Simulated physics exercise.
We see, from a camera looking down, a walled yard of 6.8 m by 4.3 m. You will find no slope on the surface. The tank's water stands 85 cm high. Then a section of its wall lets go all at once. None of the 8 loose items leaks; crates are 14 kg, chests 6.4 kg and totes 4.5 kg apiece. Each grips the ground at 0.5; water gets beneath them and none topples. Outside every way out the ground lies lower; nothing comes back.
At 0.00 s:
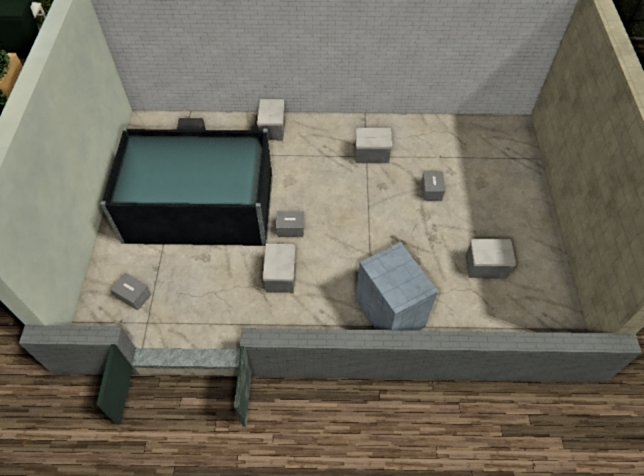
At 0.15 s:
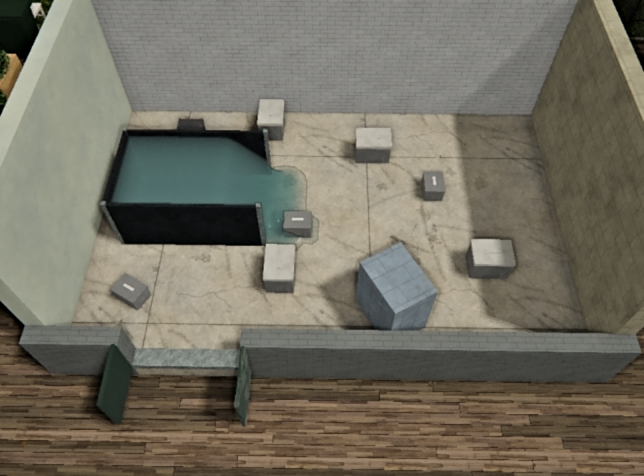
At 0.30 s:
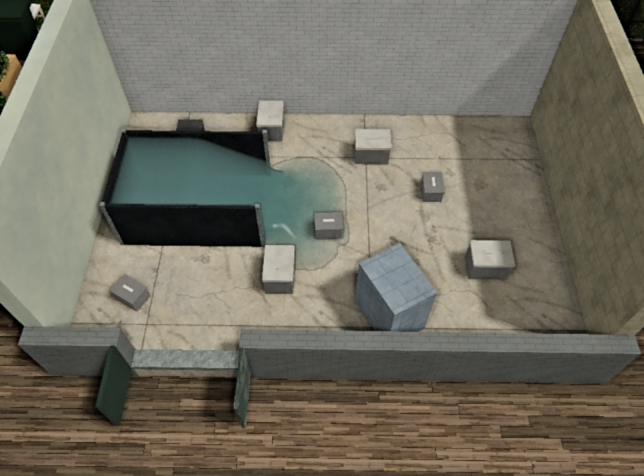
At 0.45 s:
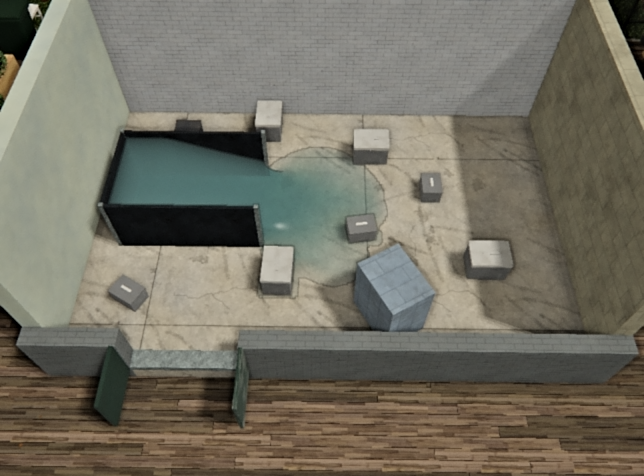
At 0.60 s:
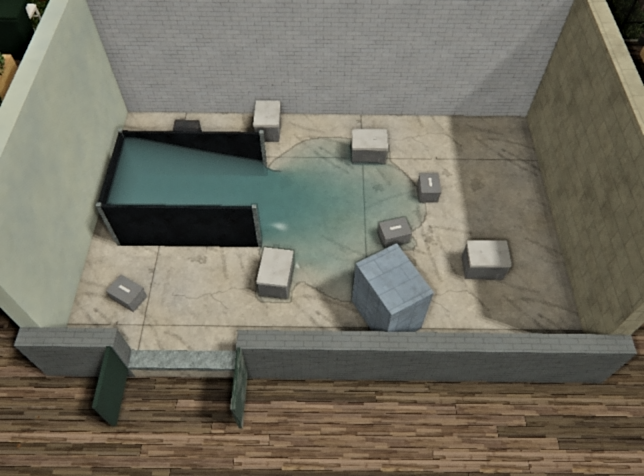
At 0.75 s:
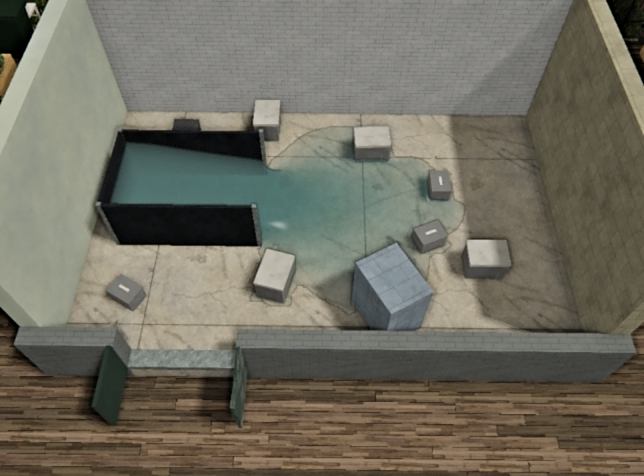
At first, a dark tank of teal water stands at the left of a walled yard scattered with gray boxes. Its right side opens and water spreads rightward across the tiled floor, pushing one small box far to the right, past the large bluish block, while a few others shift slightly.
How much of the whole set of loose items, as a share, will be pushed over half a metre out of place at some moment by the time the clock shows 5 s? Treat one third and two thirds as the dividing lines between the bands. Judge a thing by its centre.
Mid band.
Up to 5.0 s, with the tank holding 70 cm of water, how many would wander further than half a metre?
Count under that change: 4.
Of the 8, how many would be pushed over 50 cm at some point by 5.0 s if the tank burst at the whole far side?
Result: 6 of them.
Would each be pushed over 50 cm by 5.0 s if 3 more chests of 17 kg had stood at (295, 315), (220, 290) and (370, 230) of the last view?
In the order asked: Below the mark; below the mark; above the mark.
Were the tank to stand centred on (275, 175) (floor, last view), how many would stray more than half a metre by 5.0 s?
The count would be 4.
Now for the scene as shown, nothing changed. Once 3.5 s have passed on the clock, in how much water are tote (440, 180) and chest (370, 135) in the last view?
First roughly 22 cm, second roughly 20 cm.
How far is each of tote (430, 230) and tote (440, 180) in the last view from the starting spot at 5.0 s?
In that order: 200 cm, 100 cm.
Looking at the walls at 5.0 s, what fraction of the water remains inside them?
Still held: Near 100 %.
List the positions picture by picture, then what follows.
In the first frame, a tote at (290, 219) rests on the ground; a tote at (434, 181) rests on the ground; 2.5 m2 under water; 0 of 8 have shifted.
In the second frame, a tote at (298, 220) rests on the ground, 11 cm from its start; a tote at (434, 181), on the bottom; 3.4 m2 under water; 1 of 8 have shifted.
In the third frame, a tote at (329, 221) rests on the ground, 57 cm from its start; a tote at (434, 182), on the bottom; water covers 4.6 m2; 1 of 8 have shifted.
In the fourth frame, a tote at (362, 224) rests on the ground, 106 cm from its start; a tote at (432, 183) rests on the ground; 6.2 m2 under water; 1 of 8 have shifted.
In the fifth frame, a tote at (395, 228), on the bottom, 157 cm from its start; a tote at (430, 183), on the bottom; 8.0 m2 under water; 2 of 8 have shifted.
In the sixth frame, a tote at (431, 232) rests on the ground, 208 cm from its start; a tote at (440, 181) rests on the ground, 16 cm from its start; water covers 9.6 m2; 4 of 8 have shifted.
After 1.1 s 3 of 8 are over 50 cm from their spots; 0 afloat.
After 2.2 s 4 of 8 are over 50 cm from their spots; 4 afloat.
After 3.5 s 4 of 8 are over 50 cm from their spots; 4 afloat.
After 5.0 s 4 of 8 are over 50 cm from their spots, and 4 have been at some point; 4 afloat.
